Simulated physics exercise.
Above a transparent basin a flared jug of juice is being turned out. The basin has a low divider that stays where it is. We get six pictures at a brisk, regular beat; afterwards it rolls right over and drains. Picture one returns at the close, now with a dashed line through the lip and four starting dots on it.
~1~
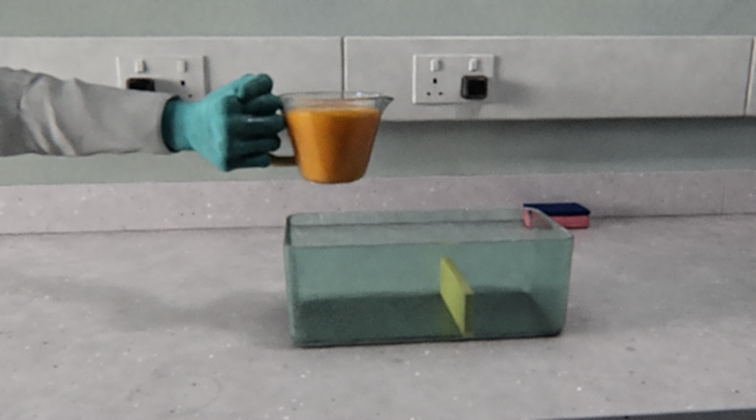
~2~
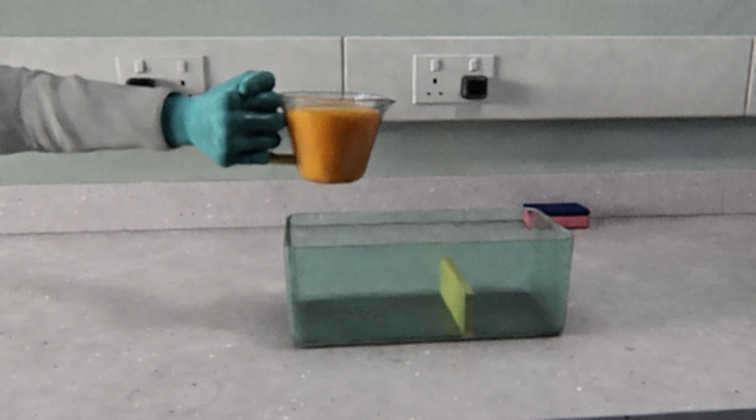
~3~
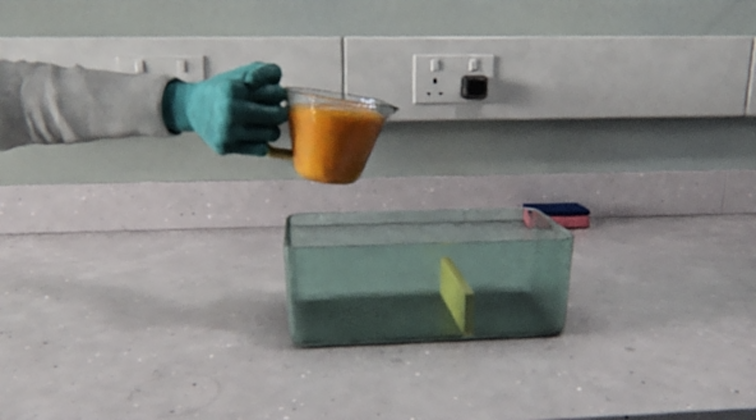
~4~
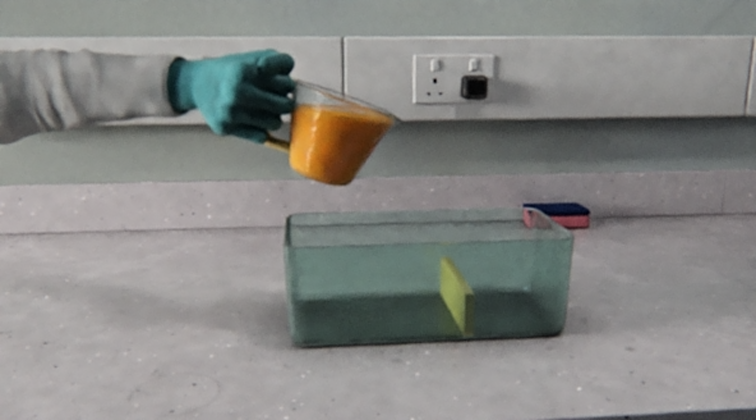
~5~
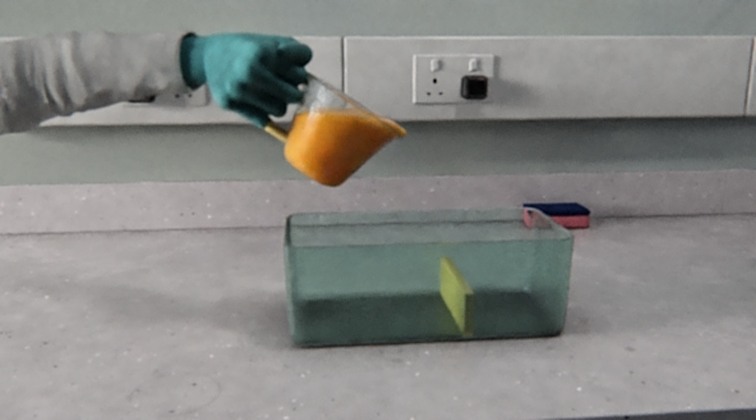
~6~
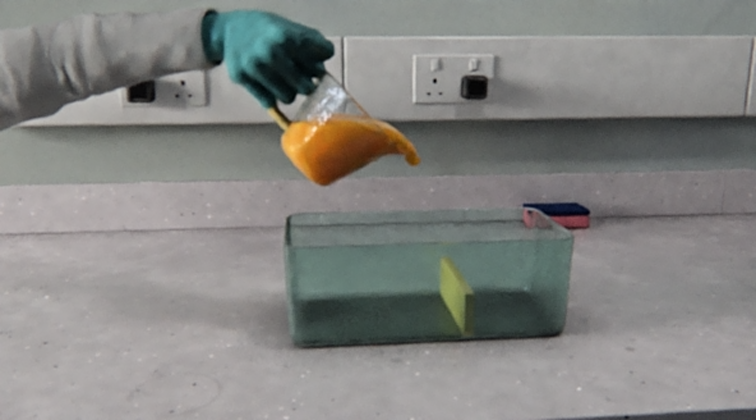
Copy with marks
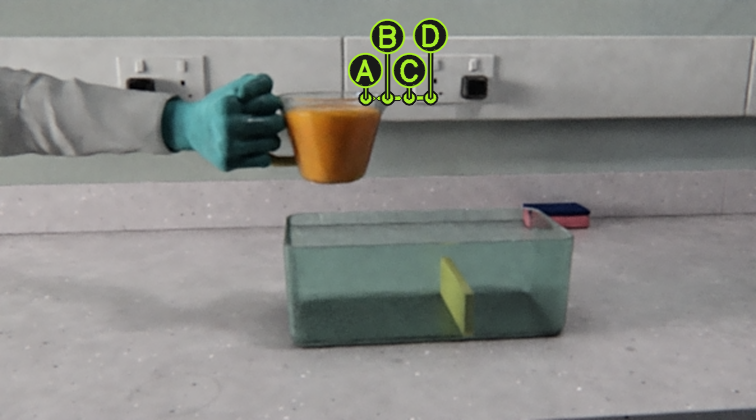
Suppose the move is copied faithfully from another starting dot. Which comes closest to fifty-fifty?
Choose D.
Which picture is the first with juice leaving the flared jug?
In picture 5.
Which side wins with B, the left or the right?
The left one.
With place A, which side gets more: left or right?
More ends on the left.
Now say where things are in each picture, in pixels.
Upright, lip at (392, 98); basin from (290, 343) to (563, 331); top of the wall at (456, 273); nothing has left yet, in the first frame.
Tipped about 2°, lip at (394, 100); nothing has left yet, in the second frame.
Tipped about 9°, lip at (398, 108); nothing has left yet, in the third frame.
Tipped about 19°, lip at (401, 120); nothing has left yet, in the fourth frame.
Tipped about 33°, lip at (403, 136); juice is over the lip, down to (403, 136), in the fifth frame.
Tipped about 48°, lip at (400, 154); juice is over the lip, down to (414, 162), in the sixth frame.
On the marked copy, A at (365, 98); B at (387, 98); C at (409, 98); D at (430, 97).
Choosing A, about 90 % ends left of the wall and 7 % right of it; 3 % is lost outside.
Choosing B, about 90 % ends left of the wall and 6 % right of it; 4 % is lost outside.
Choosing C, about 75 % ends left of the wall and 23 % right of it.
Choosing D, about 47 % ends left of the wall and 51 % right of it.
